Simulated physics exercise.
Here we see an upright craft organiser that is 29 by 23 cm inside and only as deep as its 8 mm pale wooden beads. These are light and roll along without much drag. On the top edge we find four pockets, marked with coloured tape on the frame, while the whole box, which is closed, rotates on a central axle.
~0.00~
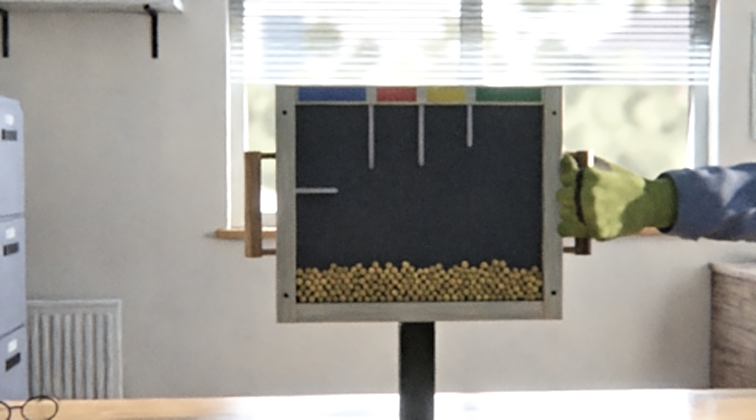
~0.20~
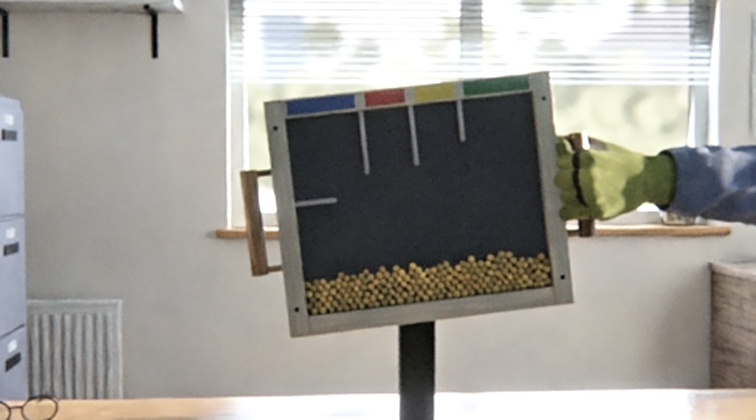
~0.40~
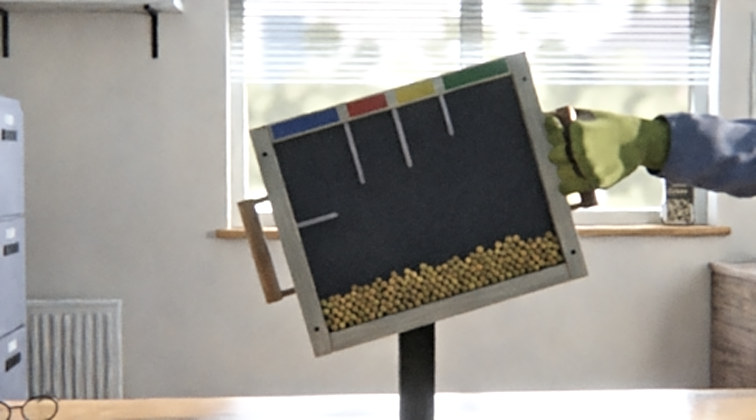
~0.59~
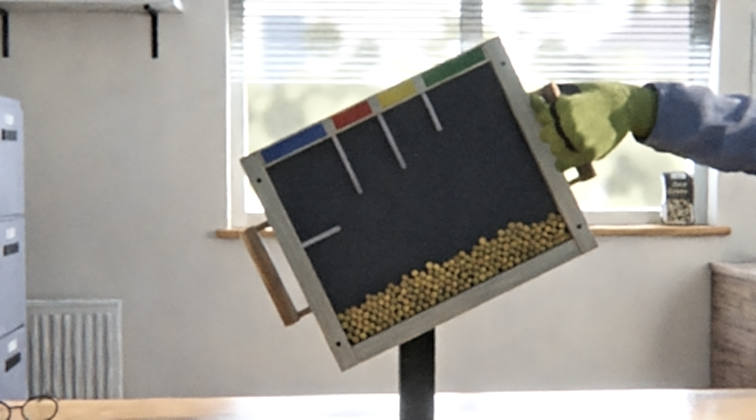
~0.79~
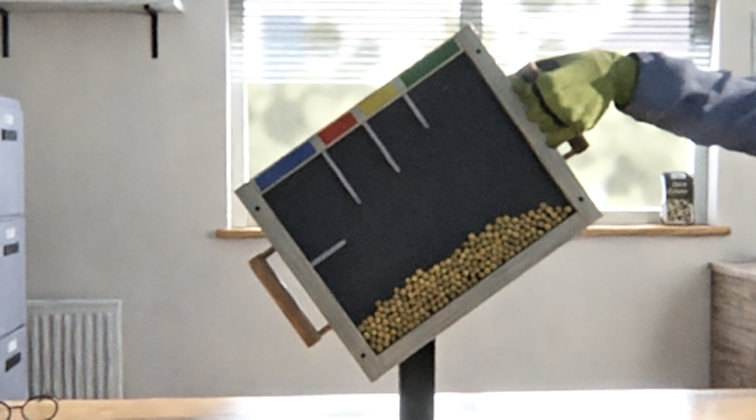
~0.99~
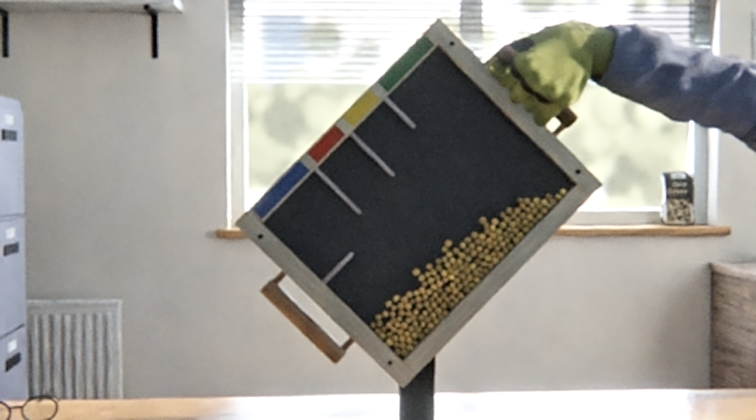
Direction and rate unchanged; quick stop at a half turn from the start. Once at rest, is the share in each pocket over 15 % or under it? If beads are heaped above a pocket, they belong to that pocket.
Blue pocket - over, red pocket - over, yellow pocket - under, green pocket - under 15 %.
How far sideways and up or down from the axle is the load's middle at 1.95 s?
Offset from axle: Approx. 6 cm right, 9 cm below.
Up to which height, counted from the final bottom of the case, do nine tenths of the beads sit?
About 9 cm.
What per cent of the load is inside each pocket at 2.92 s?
Blue pocket: 25; red pocket: 0; yellow pocket: 0; green pocket: 0.
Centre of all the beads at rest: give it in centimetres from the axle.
Offset from axle: Approx. 8 cm right, 7 cm below.
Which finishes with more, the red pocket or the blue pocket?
By the end, the blue pocket holds more.
After 1.95 s it has turned 92°, the beads' middle is 6 cm right of and 9 cm below the axle; inside pockets, nothing yet.
After 2.92 s it has turned 140°, the beads' middle is 9 cm right of and 6 cm below the axle; inside pockets, blue 25 %.
After 3.81 s it has turned 180°, the beads' middle is 10 cm right of and 5 cm below the axle; inside pockets, blue 50 %, red 10 %.
All still by 5.3 s, blue 65 %, red 30 %, yellow 0 %, green 0 %, caught on other walls 10 %.
